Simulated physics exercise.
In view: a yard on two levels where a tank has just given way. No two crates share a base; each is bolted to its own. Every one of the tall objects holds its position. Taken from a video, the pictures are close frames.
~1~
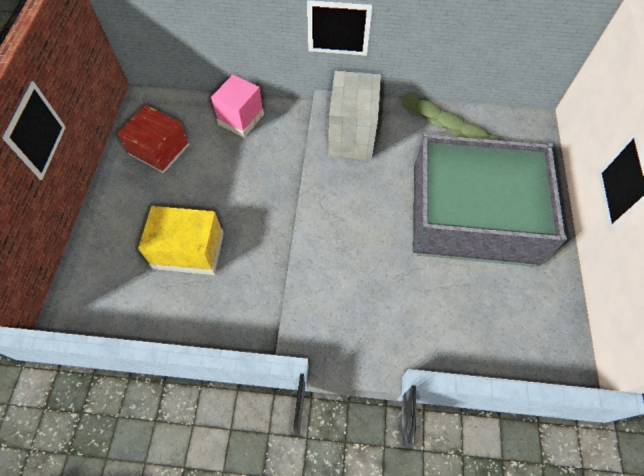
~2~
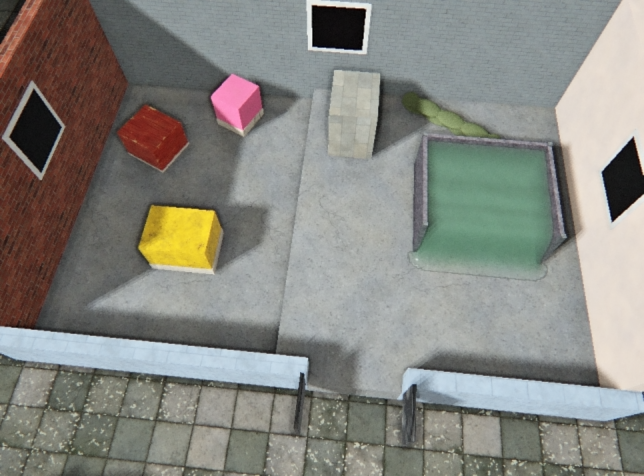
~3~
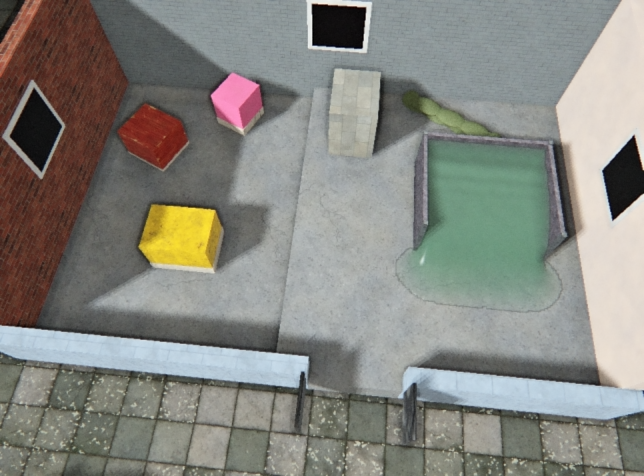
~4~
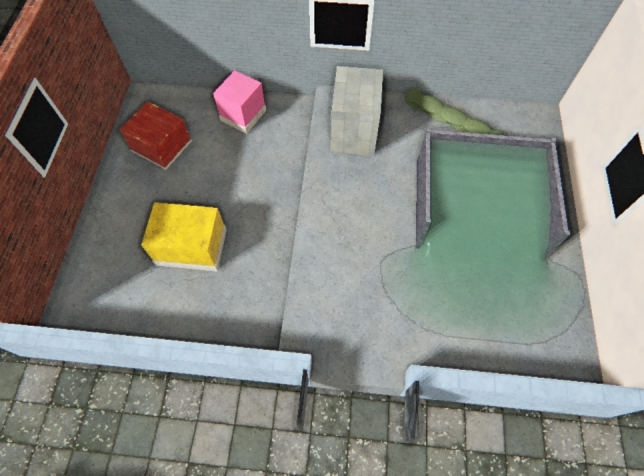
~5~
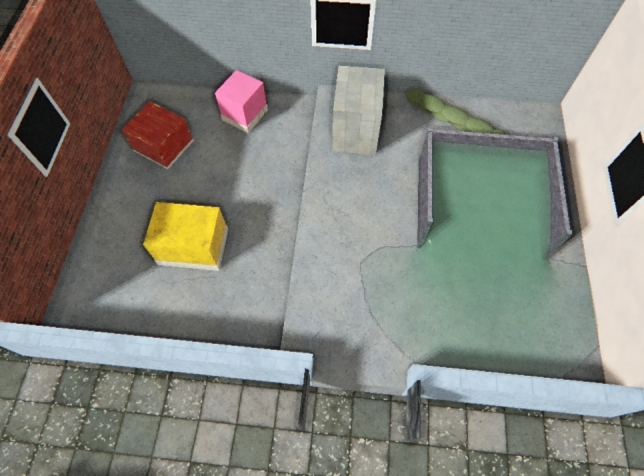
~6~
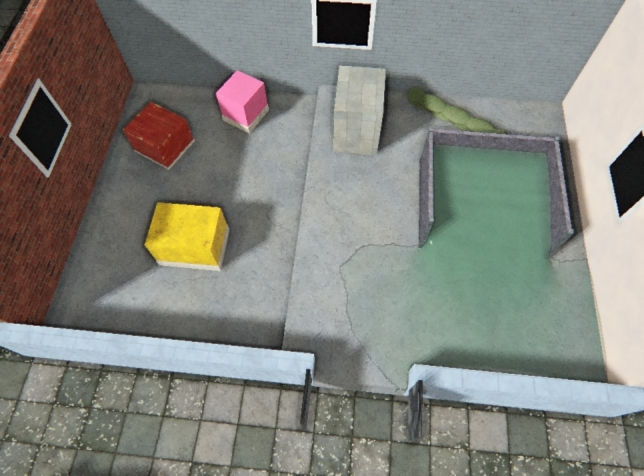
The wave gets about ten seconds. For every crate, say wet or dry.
The red crate comes out wet; the yellow crate comes out dry; the pink crate comes out dry.
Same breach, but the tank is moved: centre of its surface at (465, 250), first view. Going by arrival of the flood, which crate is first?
My pick is the one in yellow.
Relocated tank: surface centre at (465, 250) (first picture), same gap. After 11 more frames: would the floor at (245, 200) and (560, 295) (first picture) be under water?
The first spot is not reached, while the second is wetted.
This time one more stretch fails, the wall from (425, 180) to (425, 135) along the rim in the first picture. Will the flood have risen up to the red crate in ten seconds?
I'd say the red crate gets flooded.
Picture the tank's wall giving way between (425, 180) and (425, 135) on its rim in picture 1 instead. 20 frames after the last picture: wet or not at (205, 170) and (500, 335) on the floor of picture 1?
Going through them in turn, the first is drenched and the second is untouched by it.
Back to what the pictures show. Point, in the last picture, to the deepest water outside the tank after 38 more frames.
Near (422, 96).
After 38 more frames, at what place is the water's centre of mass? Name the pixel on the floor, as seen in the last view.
Near (376, 227) in the last view.
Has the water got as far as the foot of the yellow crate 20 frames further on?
Yellow crate wet.
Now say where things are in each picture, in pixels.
The first frame shows still water in the open tank at (489, 187).
In the second frame, the front is at (541, 273), out from the gap at (482, 246).
In the third frame, the front is at (555, 291), out from the gap at (481, 246).
In the fourth frame, water pours out at (483, 245) and has run to (566, 321).
In the fifth frame, the front is at a hidden place, out from the gap at (485, 245).
In the sixth frame, water pours out at (486, 245) and has run to a hidden place.
A moment on, water covers 20 % of the floor; the red crate not reached, the yellow crate not reached, the pink crate not reached.
Next, water covers 25 % of the floor; the red crate not reached, the yellow crate not reached, the pink crate not reached.
Then, water covers 50 % of the floor; the red crate not reached, the yellow crate water round its plinth, the pink crate not reached.
Later, water covers 75 % of the floor; the red crate water round its plinth, the yellow crate water round its plinth, the pink crate water round its plinth.
In the end, water covers 85 % of the floor; the red crate was topped, the yellow crate stayed above the water, the pink crate stayed above the water.
